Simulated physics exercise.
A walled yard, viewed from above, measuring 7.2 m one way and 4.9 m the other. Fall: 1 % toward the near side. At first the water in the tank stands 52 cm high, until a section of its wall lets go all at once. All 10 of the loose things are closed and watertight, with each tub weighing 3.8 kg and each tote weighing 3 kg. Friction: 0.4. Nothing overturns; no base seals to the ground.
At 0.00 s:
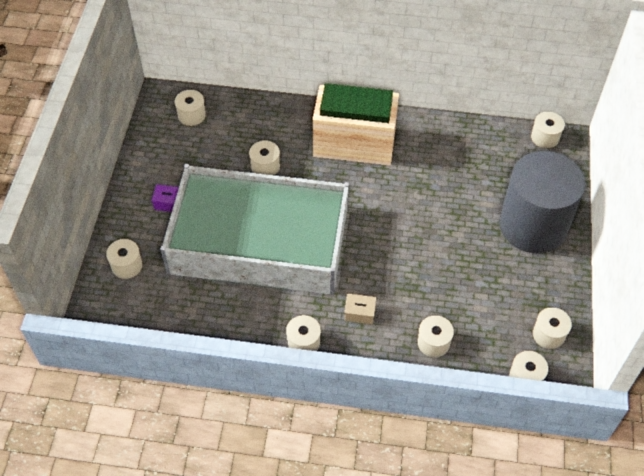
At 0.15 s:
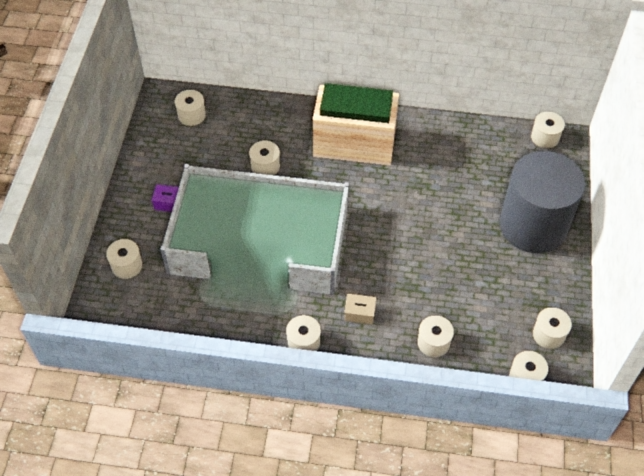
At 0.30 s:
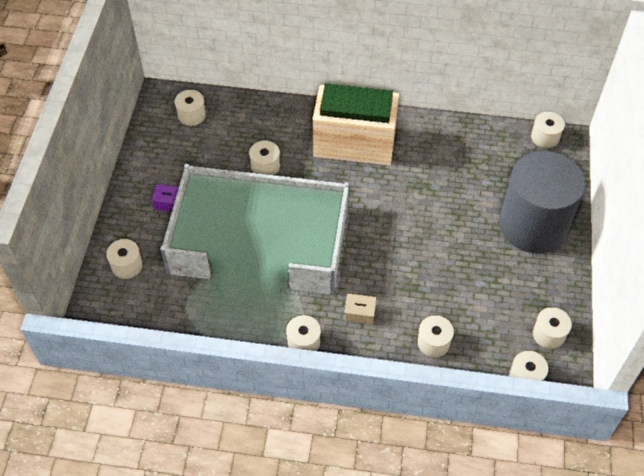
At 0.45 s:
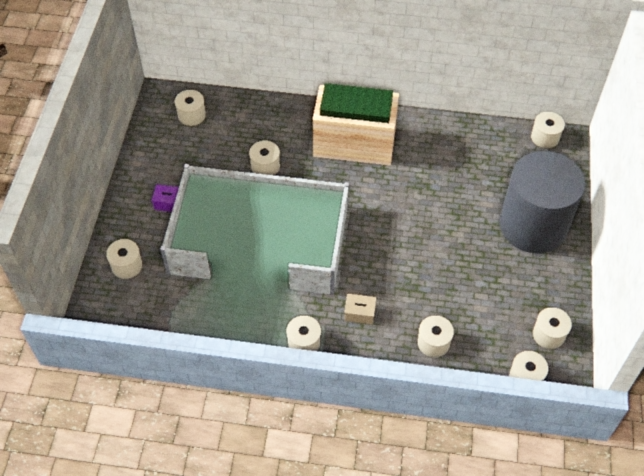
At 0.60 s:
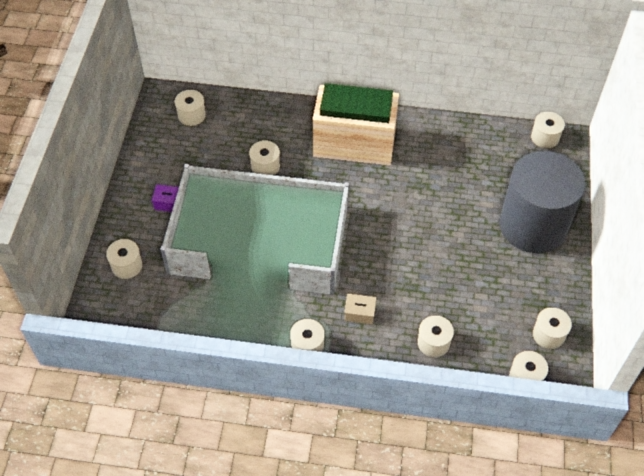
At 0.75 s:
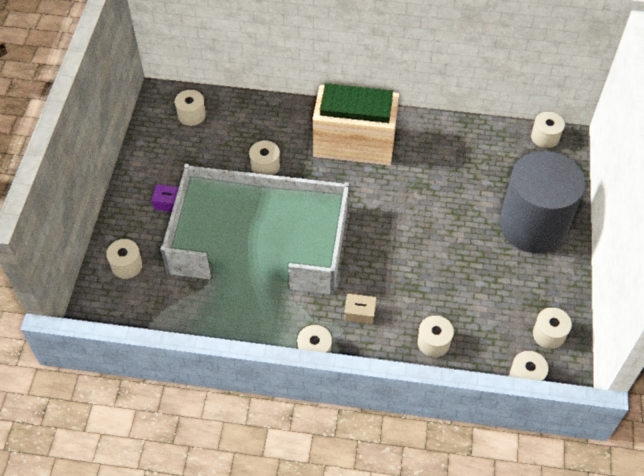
Water spreads from the tank's opened front across the paving, then one pale cylinder shifts slightly.
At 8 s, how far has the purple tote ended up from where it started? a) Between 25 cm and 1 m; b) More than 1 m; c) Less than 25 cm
b, more than 1 m.
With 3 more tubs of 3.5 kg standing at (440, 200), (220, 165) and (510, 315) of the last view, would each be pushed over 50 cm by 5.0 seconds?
One by one: Below the mark, below the mark, beyond the mark.
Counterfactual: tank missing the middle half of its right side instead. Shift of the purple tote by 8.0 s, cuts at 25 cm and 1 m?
In that case the purple tote stays put.
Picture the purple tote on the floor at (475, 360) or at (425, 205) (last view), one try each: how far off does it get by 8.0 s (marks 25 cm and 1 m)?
First it is swept away, then it drifts a modest way.
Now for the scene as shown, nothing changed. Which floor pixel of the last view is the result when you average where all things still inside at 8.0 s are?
They average out to somewhere around (421, 200).
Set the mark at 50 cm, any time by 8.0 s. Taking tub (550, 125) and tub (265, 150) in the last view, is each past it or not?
In sequence - crossed the line; stayed below the line.
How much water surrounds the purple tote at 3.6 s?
Near 4 cm deep.
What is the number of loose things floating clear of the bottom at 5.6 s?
7 of them.
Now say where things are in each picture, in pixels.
The first frame shows the purple tote at (167, 194), on the bottom; 3.1 m2 under water; 0 of 10 have shifted.
The second frame shows the purple tote at (167, 194) rests on the ground; water covers 3.7 m2; 0 of 10 have shifted.
The third frame shows the purple tote at (167, 194) rests on the ground; 4.4 m2 under water; 0 of 10 have shifted.
The fourth frame shows the purple tote at (167, 194), on the bottom; water covers 5.1 m2; 0 of 10 have shifted.
The fifth frame shows the purple tote at (167, 194), on the bottom; 5.3 m2 under water; 1 of 10 have shifted.
The sixth frame shows the purple tote at (167, 194), on the bottom; 5.5 m2 under water; 1 of 10 have shifted.
After 1.6 s the purple tote is near (167, 194), 0.0 m from its start, aground; 1 afloat.
After 3.6 s the purple tote is near (175, 172), 0.4 m from its start, aground; 5 afloat.
After 5.6 s the purple tote is near (255, 107), 2.1 m from its start, afloat; 7 afloat.
After 8.0 s the purple tote is near (295, 173), 1.9 m from its start, afloat; 9 afloat.
